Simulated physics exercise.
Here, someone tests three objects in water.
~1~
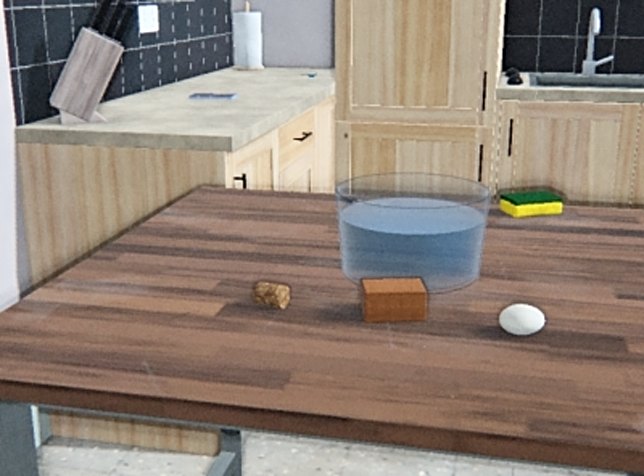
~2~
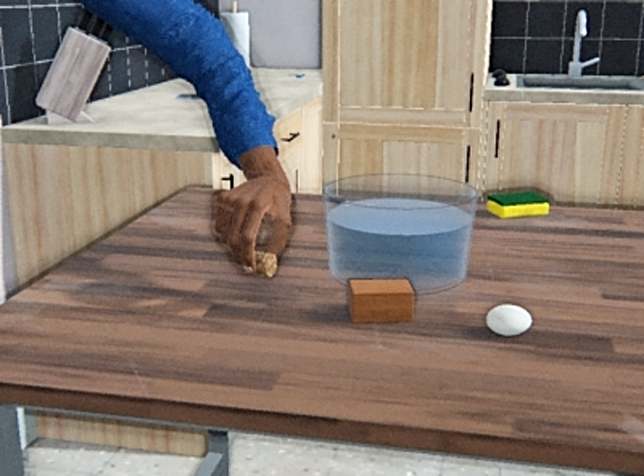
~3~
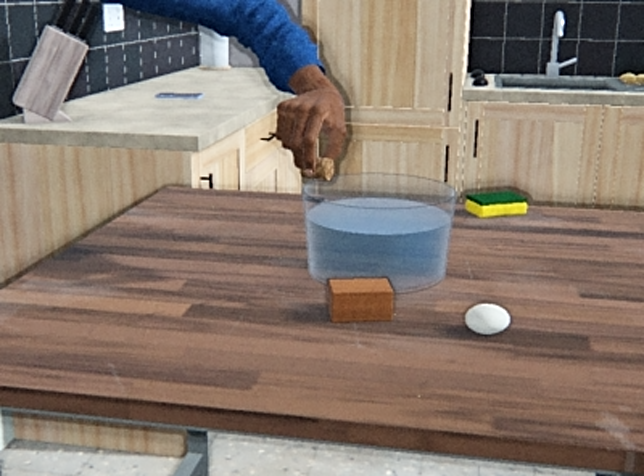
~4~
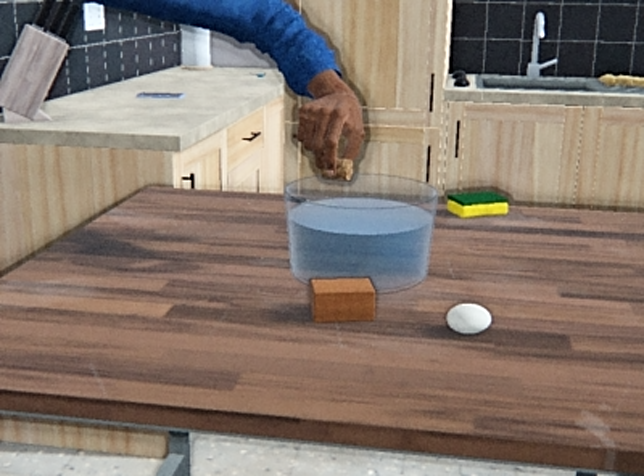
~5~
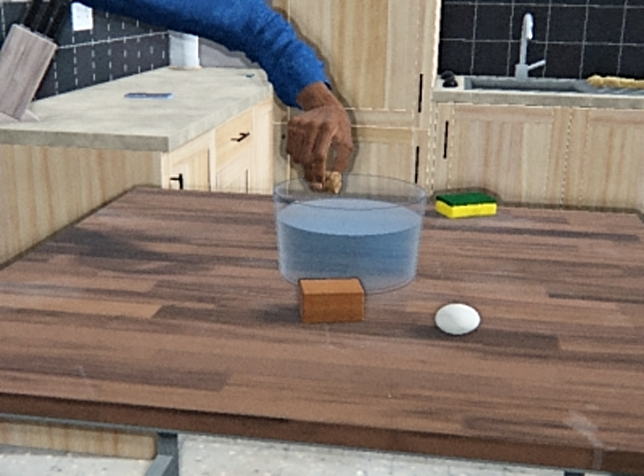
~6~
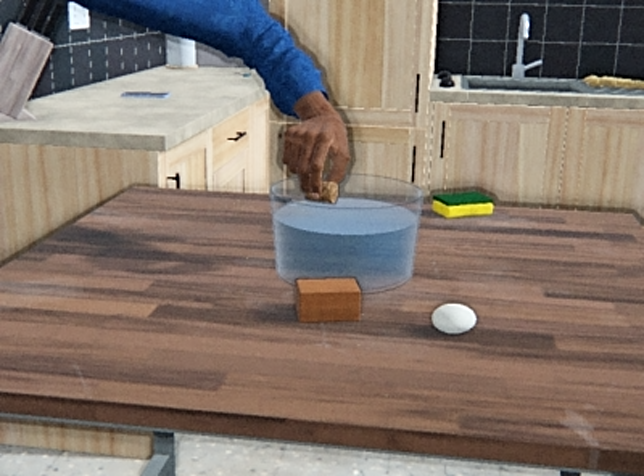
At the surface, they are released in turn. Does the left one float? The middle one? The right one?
On the left it keeps up, in the middle it keeps up, on the right it goes down.
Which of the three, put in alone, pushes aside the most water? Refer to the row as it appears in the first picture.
That would be the one at the centre, I'd say.
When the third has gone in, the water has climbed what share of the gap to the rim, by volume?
10 %.
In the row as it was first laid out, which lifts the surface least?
Go with the piece on the far left.
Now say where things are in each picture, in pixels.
The row from the left; cork (272, 295); wooden block (393, 300); egg (522, 320), in the first picture.
A hand picks up the cork; cork (258, 264); egg (509, 320), in the second picture.
It is carried over; cork (317, 169); wooden block (360, 300), in the third picture.
It is above the basin; cork (337, 169); egg (469, 319), in the fourth picture.
It comes down; cork (326, 182); wooden block (331, 301), in the fifth picture.
It is just over the surface; cork (322, 192); wooden block (327, 301); egg (454, 319), in the sixth picture.
Shortly, the cork bobs at the top.
Then, the wooden block bobs at the top.
At the finish, the egg ends at the bottom; afloat, cork and wooden block.
